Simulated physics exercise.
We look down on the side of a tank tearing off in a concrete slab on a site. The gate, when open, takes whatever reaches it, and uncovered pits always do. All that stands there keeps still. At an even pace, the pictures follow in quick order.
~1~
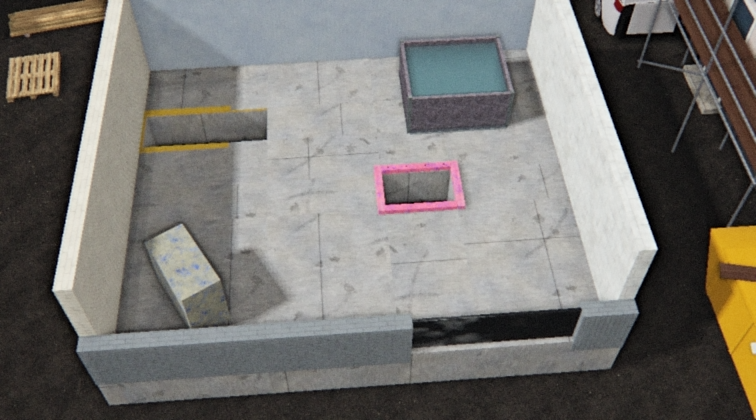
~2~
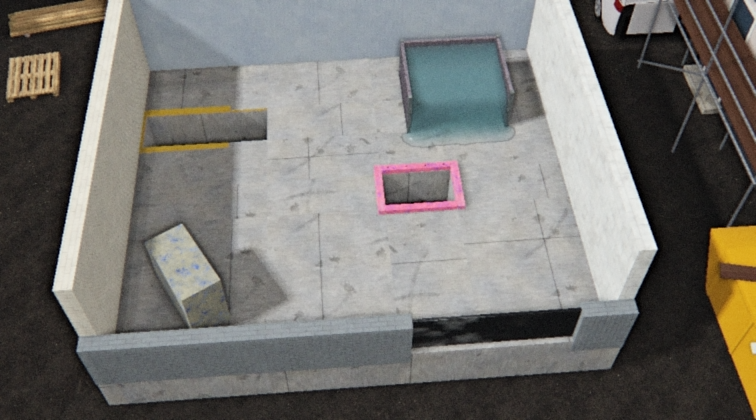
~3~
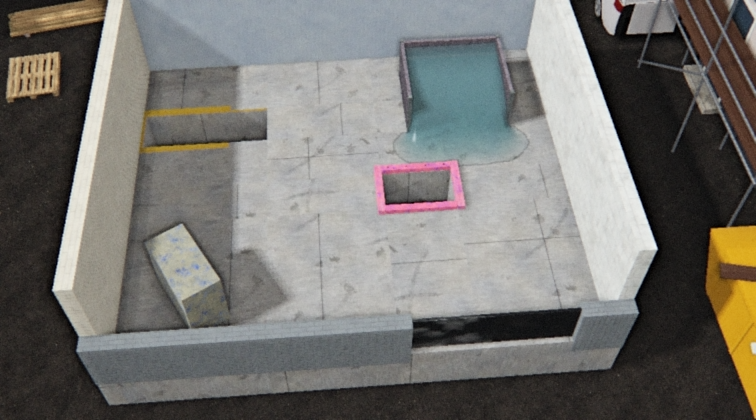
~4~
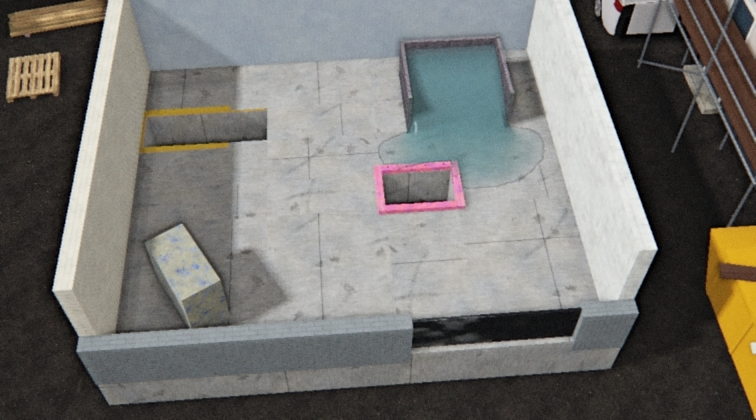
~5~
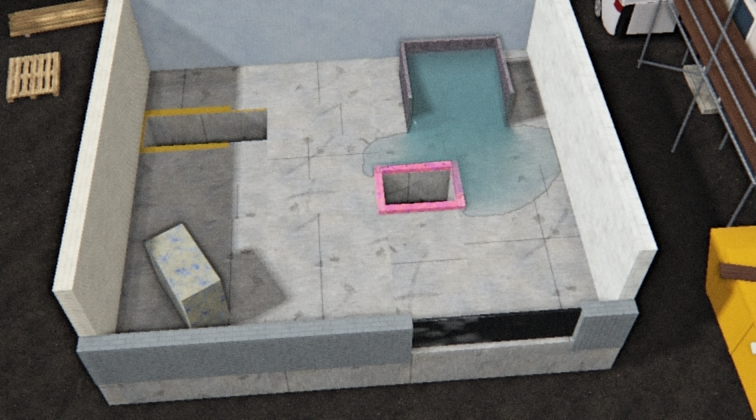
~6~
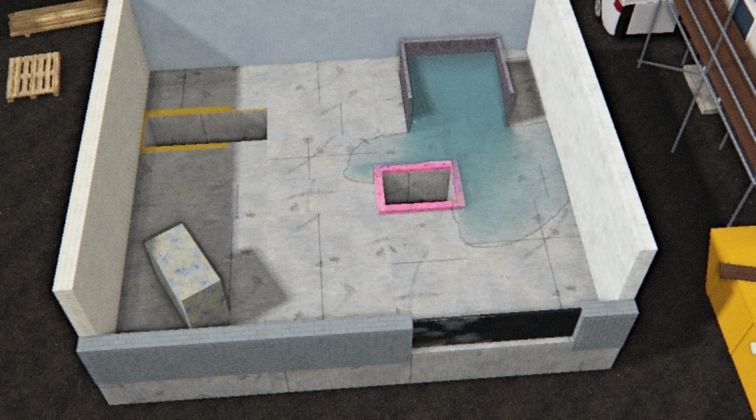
Water pours from an open tank and spreads across the concrete around a pink-edged pit.
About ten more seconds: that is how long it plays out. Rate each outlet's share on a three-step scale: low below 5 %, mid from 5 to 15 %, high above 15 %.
Scale: Gate - low, yellow pit - high, pink pit - high.
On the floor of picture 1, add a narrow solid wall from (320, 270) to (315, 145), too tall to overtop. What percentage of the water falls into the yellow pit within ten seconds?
Share, yellow pit - 8 in a hundred.
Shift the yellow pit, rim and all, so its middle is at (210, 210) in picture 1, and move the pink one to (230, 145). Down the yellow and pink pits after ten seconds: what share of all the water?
My answer: Yellow gets 45 percent, pink gets 0 percent.
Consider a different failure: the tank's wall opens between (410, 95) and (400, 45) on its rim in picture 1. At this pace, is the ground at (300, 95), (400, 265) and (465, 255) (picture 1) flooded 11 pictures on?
Note, points one to three: Reached and soaked / unreached / unreached.
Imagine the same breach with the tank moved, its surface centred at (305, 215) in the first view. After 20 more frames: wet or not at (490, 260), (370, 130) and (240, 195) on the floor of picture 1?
Taking them as they were asked, they come out soaked, bone dry, soaked.
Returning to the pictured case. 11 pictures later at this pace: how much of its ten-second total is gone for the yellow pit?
That comes out to 0 per cent by my count.
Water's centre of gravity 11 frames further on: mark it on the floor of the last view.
The centre of mass sits at about (479, 195).
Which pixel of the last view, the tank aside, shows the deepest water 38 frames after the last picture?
Roughly at pixel (134, 197).
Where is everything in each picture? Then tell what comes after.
The first picture shows still water in the open tank at (455, 70).
In the second picture, water pours out at (459, 116) and has run to (512, 129).
In the third picture, the front is at (522, 143), out from the gap at (458, 119).
In the fourth picture, water pours out at (458, 120) and has run to (536, 158).
In the fifth picture, the front is at (516, 206), out from the gap at (458, 121).
In the sixth picture, water pours out at (458, 121) and has run to (498, 242).
A moment on, water covers 30 % of the floor; the gate 0 %, the yellow pit 0 %, the pink pit 13 %.
Next, water covers 35 % of the floor; the gate 0 %, the yellow pit 0 %, the pink pit 19 %.
Then, water covers 50 % of the floor; the gate 0 %, the yellow pit 1 %, the pink pit 21 %.
Later, water covers 70 % of the floor; the gate 0 %, the yellow pit 4 %, the pink pit 21 %.
In the end, water covers 70 % of the floor; the gate 0 %, the yellow pit 20 %, the pink pit 21 %.
